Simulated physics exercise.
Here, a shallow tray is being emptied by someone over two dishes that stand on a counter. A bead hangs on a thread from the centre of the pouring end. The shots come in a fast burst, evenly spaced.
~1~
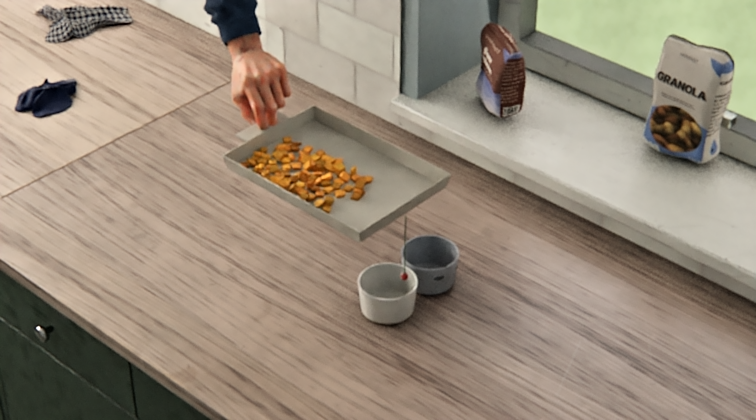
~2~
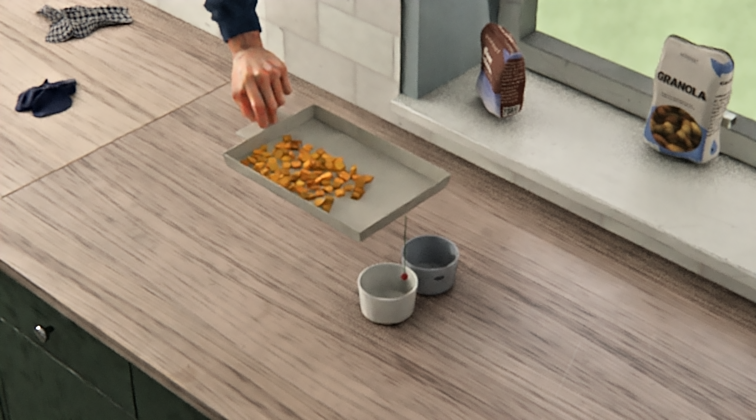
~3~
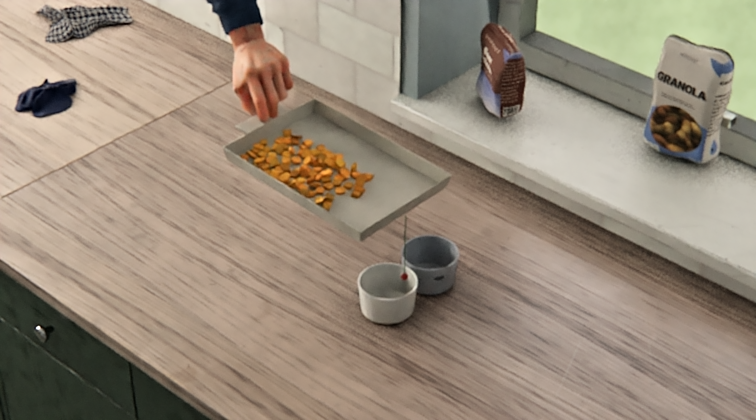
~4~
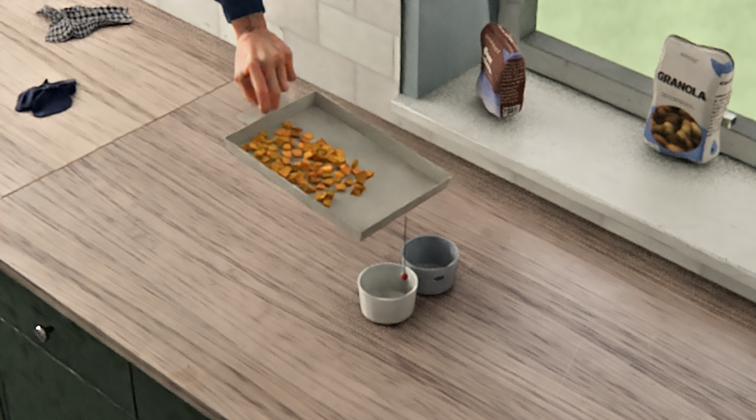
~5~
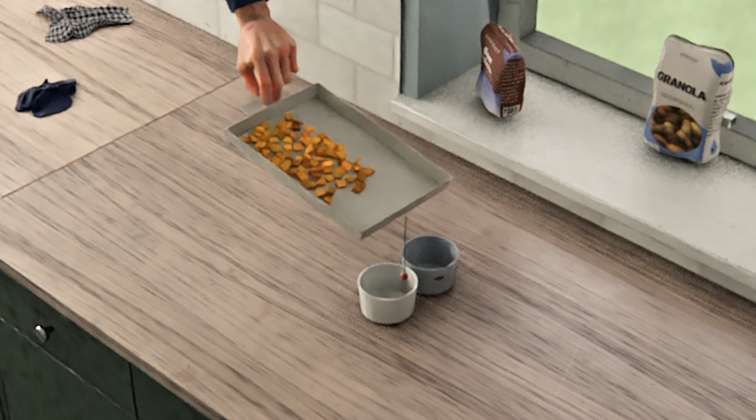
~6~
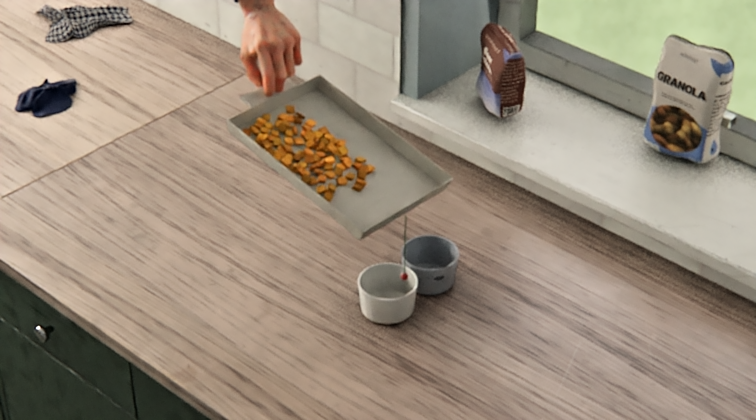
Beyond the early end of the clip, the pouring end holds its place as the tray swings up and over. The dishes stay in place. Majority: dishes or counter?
Most of the load will miss the dishes.
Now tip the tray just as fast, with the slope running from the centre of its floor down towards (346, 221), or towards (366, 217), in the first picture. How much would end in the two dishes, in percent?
0 % and 0 %, roughly.
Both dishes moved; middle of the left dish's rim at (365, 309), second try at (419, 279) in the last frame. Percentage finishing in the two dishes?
In turn 0 and 30 in a hundred.
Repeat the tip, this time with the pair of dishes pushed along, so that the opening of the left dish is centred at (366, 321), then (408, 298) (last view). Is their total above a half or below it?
In the first position shy of half, in the second past half.
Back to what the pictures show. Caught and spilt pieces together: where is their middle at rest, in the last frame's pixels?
Near (451, 320).
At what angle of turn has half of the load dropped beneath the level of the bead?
The tilt is near 110° by then.
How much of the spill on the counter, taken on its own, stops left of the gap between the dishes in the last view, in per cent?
Estimate: Roughly 10 %.
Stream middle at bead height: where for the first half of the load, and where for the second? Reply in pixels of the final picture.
At (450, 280) for the first part, then at (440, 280) for the others.
Soon, tray tipped steeply; nearly all on the tray; a stray few in the air.
A while on, tray tipped right over; nearly all on the tray; a small part outside both; a stray few in the air.
Towards the end, tray tipped past a quarter turn; a small part in the right dish; nearly all outside both.
Finally, tray tipped past a quarter turn; none in the left dish; a small part in the right dish; nearly all outside both.
